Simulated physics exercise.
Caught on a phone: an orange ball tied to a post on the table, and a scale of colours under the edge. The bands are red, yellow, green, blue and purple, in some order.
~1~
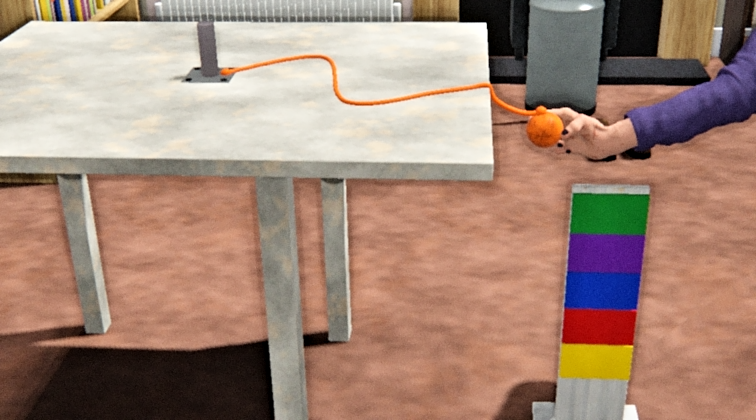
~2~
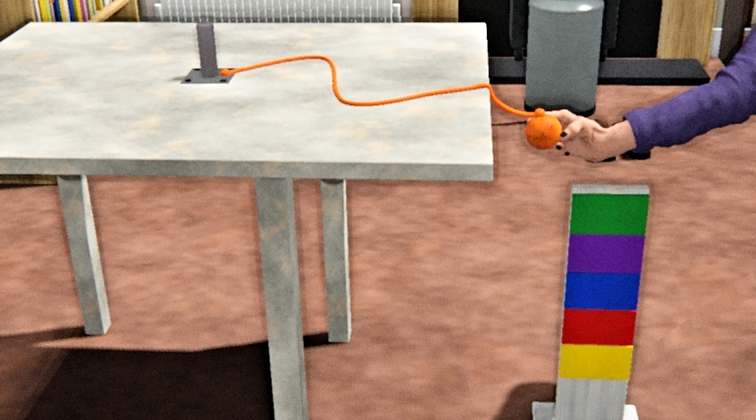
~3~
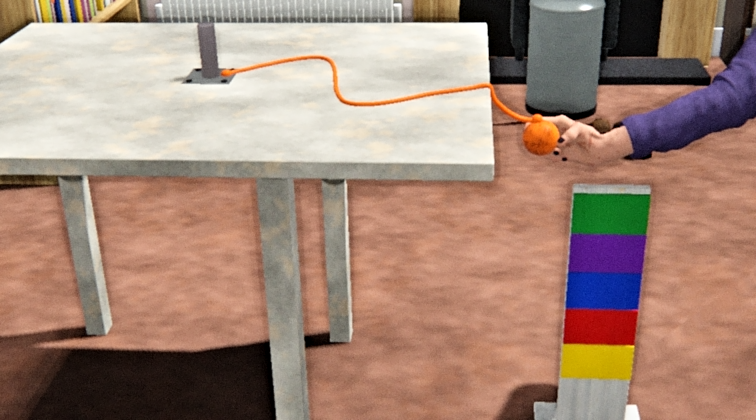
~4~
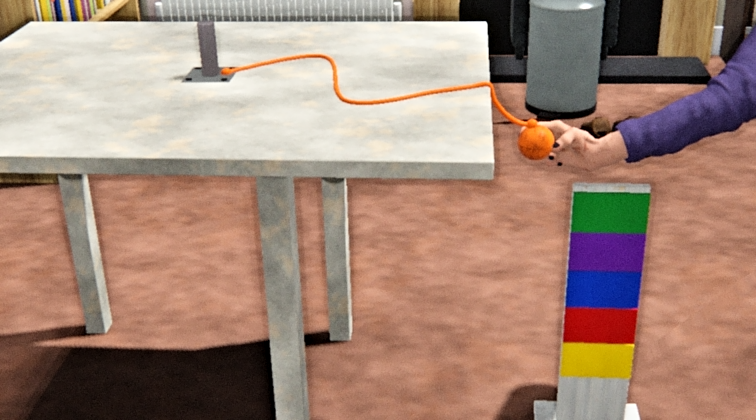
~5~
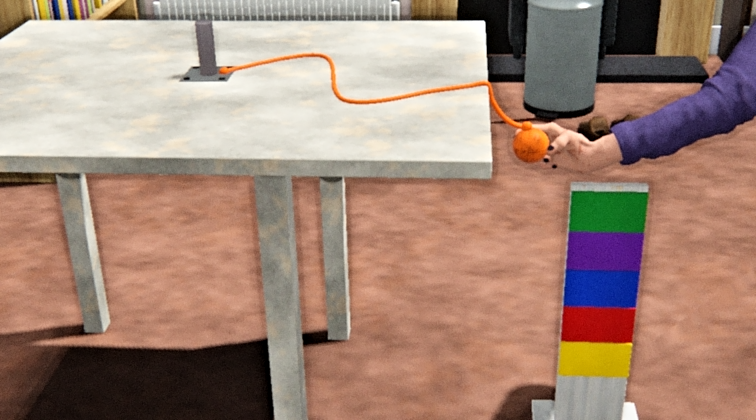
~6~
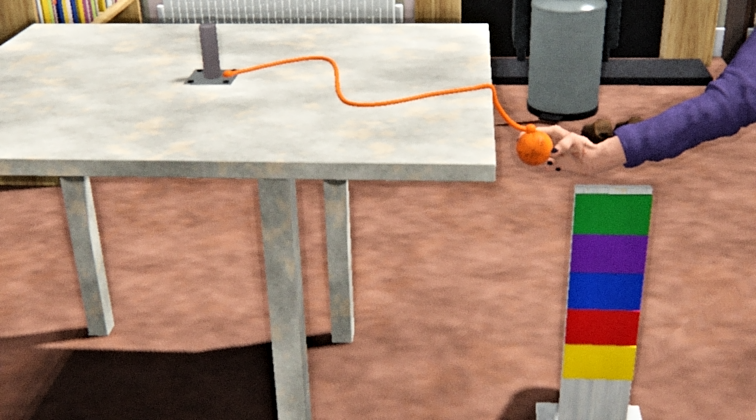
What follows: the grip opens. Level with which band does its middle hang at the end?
The lead holds its middle at blue.
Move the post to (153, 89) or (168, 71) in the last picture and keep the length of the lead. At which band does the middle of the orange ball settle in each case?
One after the other, purple; purple.
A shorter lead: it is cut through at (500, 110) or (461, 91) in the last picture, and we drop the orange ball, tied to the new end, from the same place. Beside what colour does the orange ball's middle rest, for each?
Taking them in turn: Purple; green.
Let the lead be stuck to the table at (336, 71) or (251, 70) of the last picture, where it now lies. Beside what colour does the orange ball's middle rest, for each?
Try by try: Purple; blue.
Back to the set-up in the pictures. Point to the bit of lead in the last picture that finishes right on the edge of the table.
At (356, 105), roughly.
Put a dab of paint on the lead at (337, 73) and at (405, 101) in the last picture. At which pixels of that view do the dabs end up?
They go to (389, 79) and to (492, 131).
Soon after, ball near (513, 239); level with purple.
After that, ball near (464, 279); level with blue.
And then, ball near (498, 286); level with blue.
In the end, ball near (490, 283); level with blue. At blue.
